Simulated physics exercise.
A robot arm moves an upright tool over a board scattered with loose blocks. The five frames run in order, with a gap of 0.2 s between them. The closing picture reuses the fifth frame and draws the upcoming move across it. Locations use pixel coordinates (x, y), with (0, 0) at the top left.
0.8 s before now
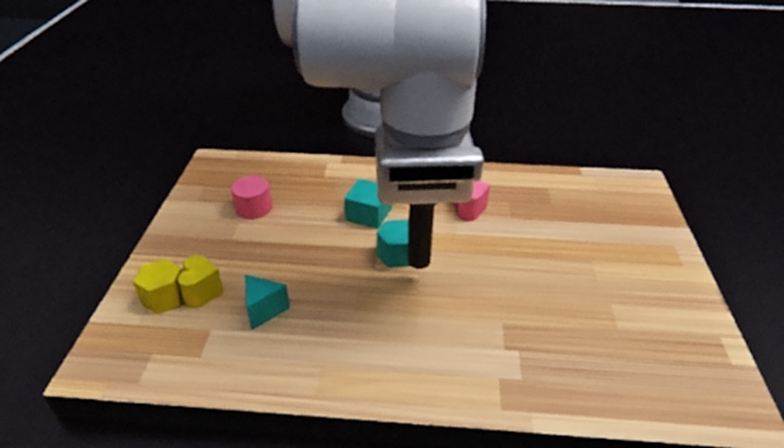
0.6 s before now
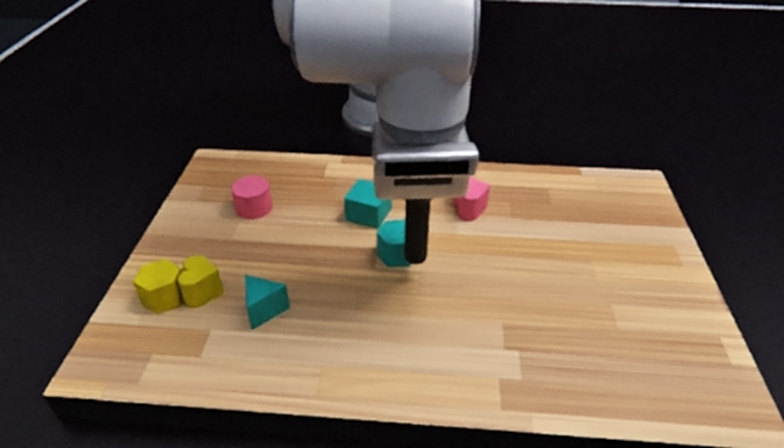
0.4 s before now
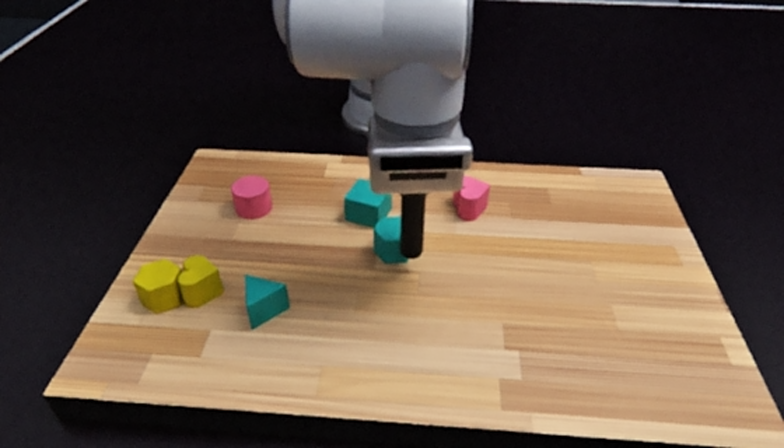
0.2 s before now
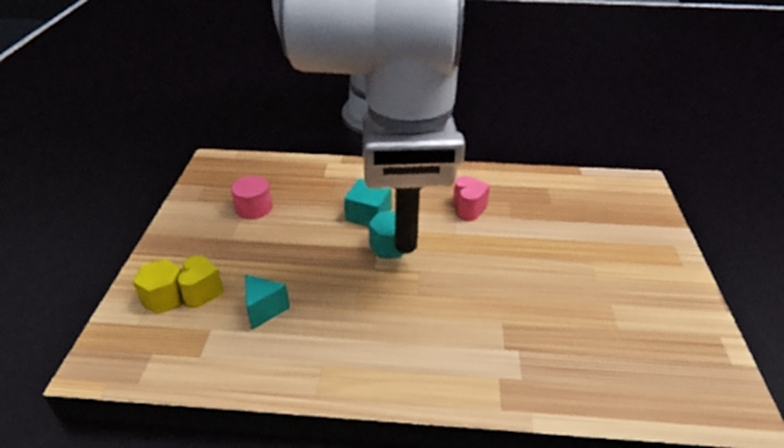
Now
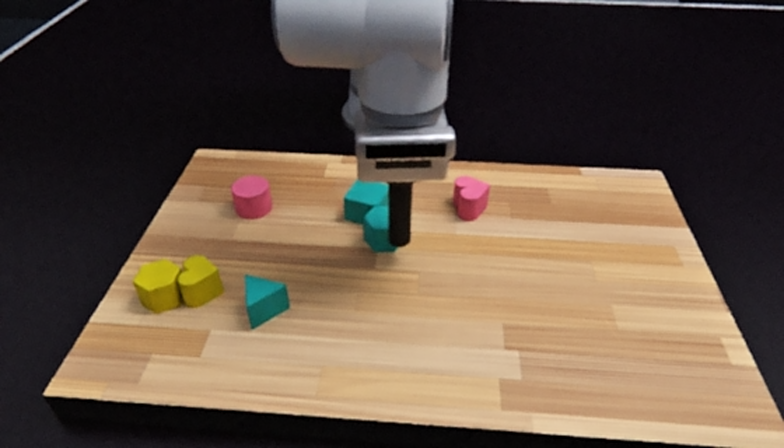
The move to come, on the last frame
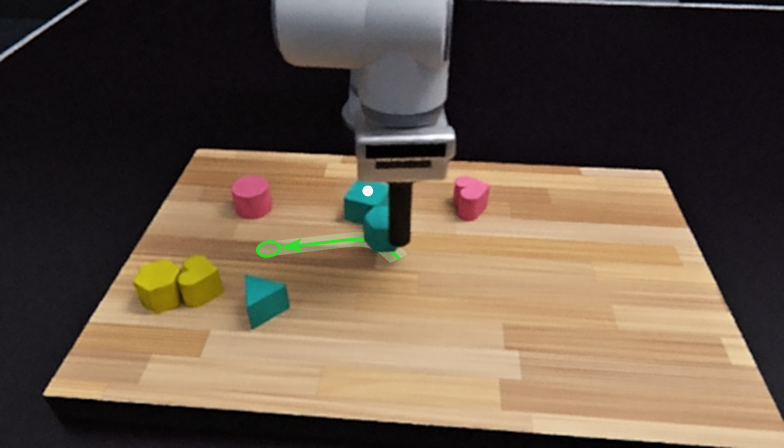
On a wooden board scattered with colourful blocks, a robot arm moved its upright black tool slightly left and away from the viewer, nudging a turquoise six-sided block closer to the turquoise four-sided one.
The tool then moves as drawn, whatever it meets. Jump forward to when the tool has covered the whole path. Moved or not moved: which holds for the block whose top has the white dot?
From what I can tell, it won't keep its place.
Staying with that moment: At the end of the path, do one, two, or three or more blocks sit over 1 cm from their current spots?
The number will come to 2.
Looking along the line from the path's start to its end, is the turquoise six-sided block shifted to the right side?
I expect so.
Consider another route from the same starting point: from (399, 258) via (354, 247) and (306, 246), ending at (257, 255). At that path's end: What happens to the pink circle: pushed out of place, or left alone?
It keeps its position.
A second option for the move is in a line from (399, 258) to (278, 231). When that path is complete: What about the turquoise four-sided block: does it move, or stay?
At the end, its place is different.
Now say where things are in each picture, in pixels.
Tip of the tool at (419, 263), middles of tops, pink circle at (250, 186), turquoise four-sided block at (368, 191), turquoise six-sided block at (398, 231), in the first frame.
Tool at (416, 258), nothing pushed, in the second frame.
Tool at (411, 253), turquoise six-sided block at (395, 228), in the third frame.
Tool at (406, 248), turquoise six-sided block at (390, 222), in the fourth frame.
Tool at (399, 242), pink circle at (250, 186), turquoise four-sided block at (368, 191), turquoise six-sided block at (384, 217), in the fifth frame.
The line goes from (399, 258) through (363, 240) and (316, 243) to (269, 249); the dot is on the turquoise four-sided block.
What follows on the original path. One third of the way, tool at (361, 223); turquoise four-sided block at (357, 173); turquoise six-sided block at (360, 198), turned 35° clockwise.
Two thirds of the way, tool at (313, 227); turquoise four-sided block at (358, 173); turquoise six-sided block at (358, 197), turned 40° clockwise.
At the end, tool at (266, 232); pink circle unmoved; turquoise four-sided block at (358, 173); turquoise six-sided block at (358, 197), turned 40° clockwise.
